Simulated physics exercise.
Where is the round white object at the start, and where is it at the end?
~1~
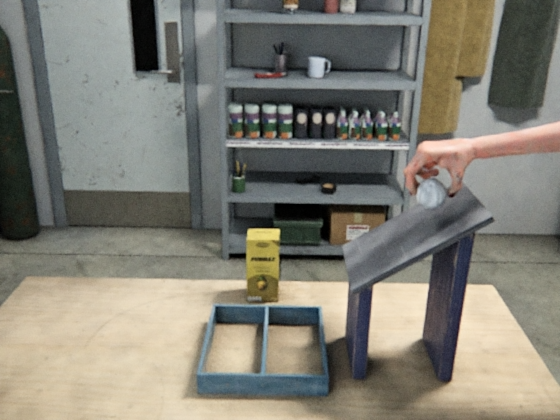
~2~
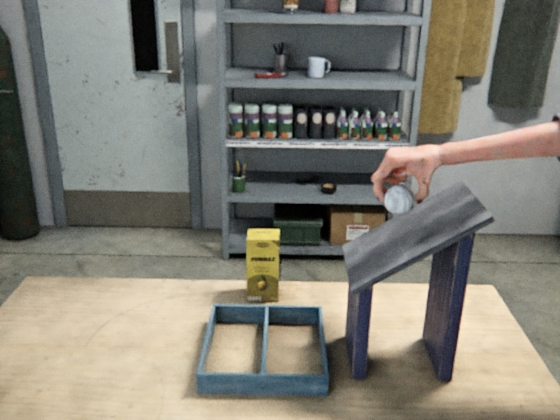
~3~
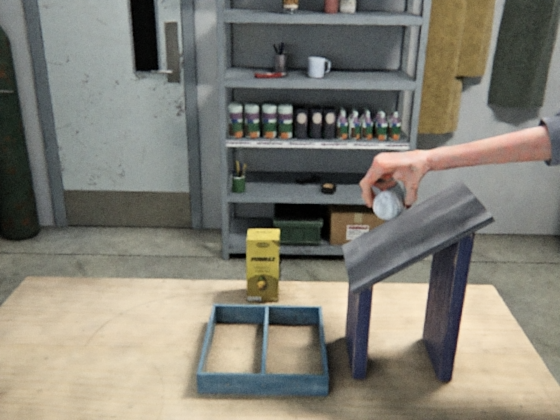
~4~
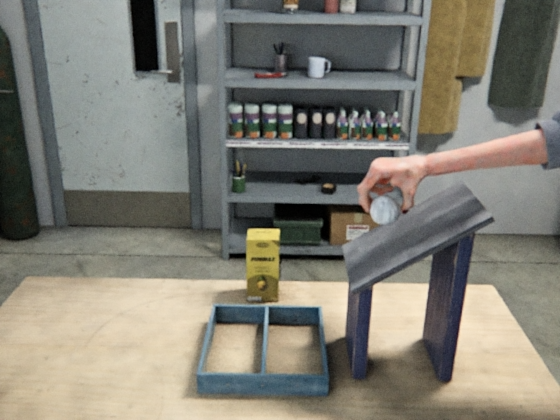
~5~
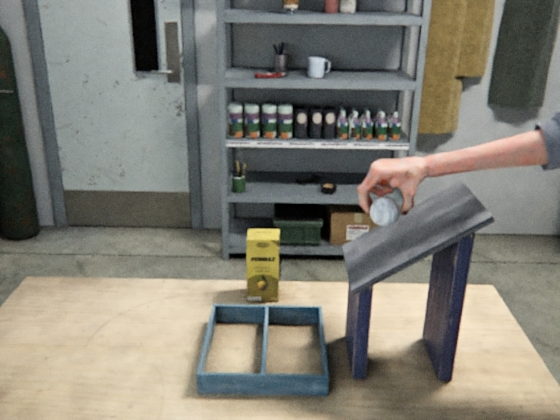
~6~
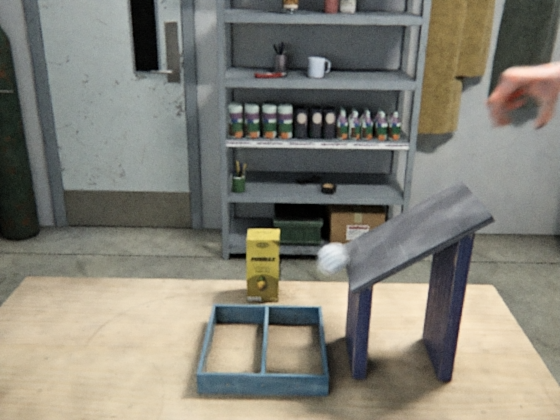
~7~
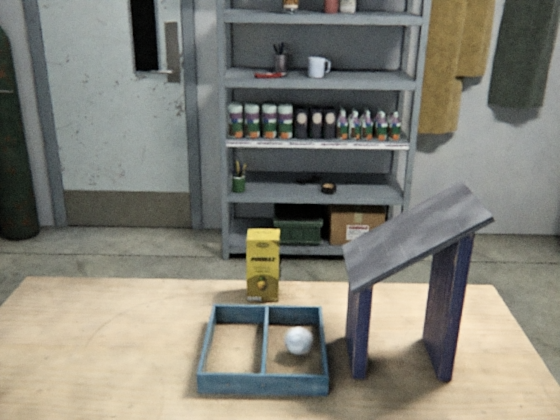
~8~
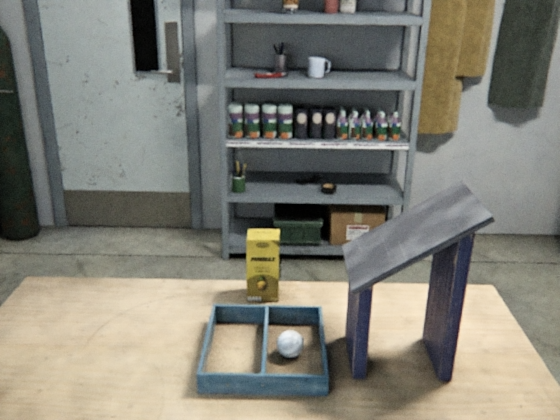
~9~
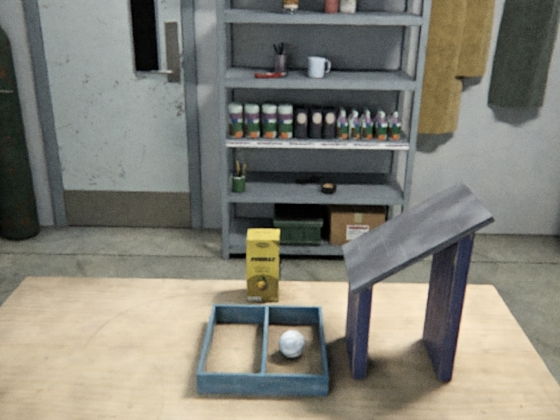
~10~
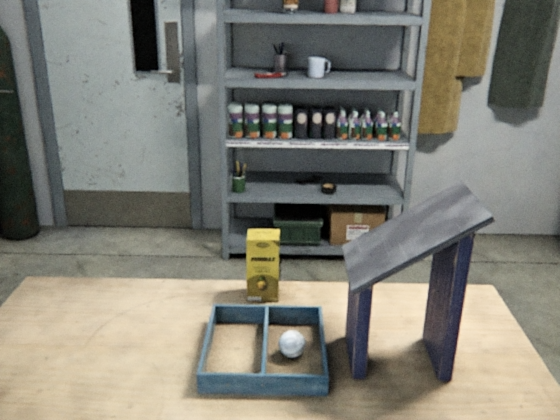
At the start it is held in a hand above the upper part of the sloping board. At the end it rests lower and to the left, in the right bay of the blue tray.
A round white object goes from a hand down a ramp into the tray's right bay.
